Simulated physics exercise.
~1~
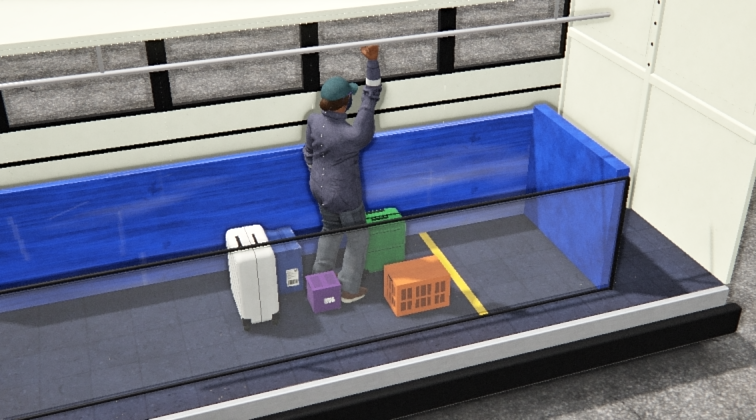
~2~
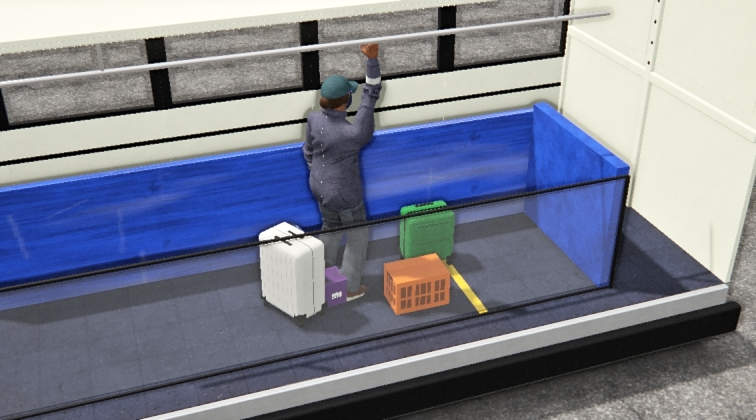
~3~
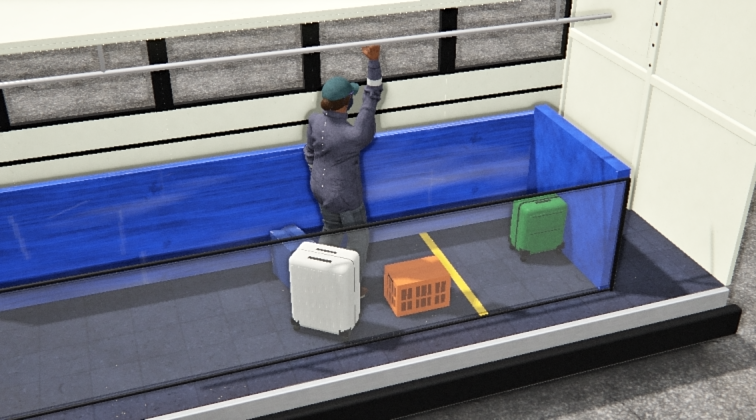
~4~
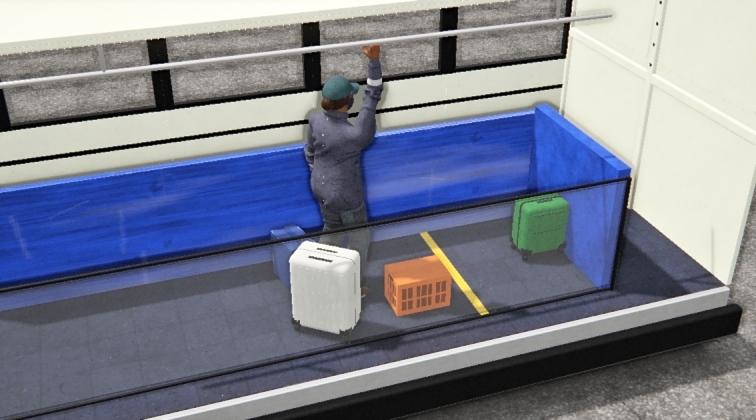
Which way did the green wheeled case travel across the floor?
The green wheeled case moved to the right.
A green wheeled case slid right past a worker holding an overhead rail, crossed the yellow line and stopped upright beyond it, while a big white case rolled right, hid the purple tub and stopped short, and the orange crate stayed put.
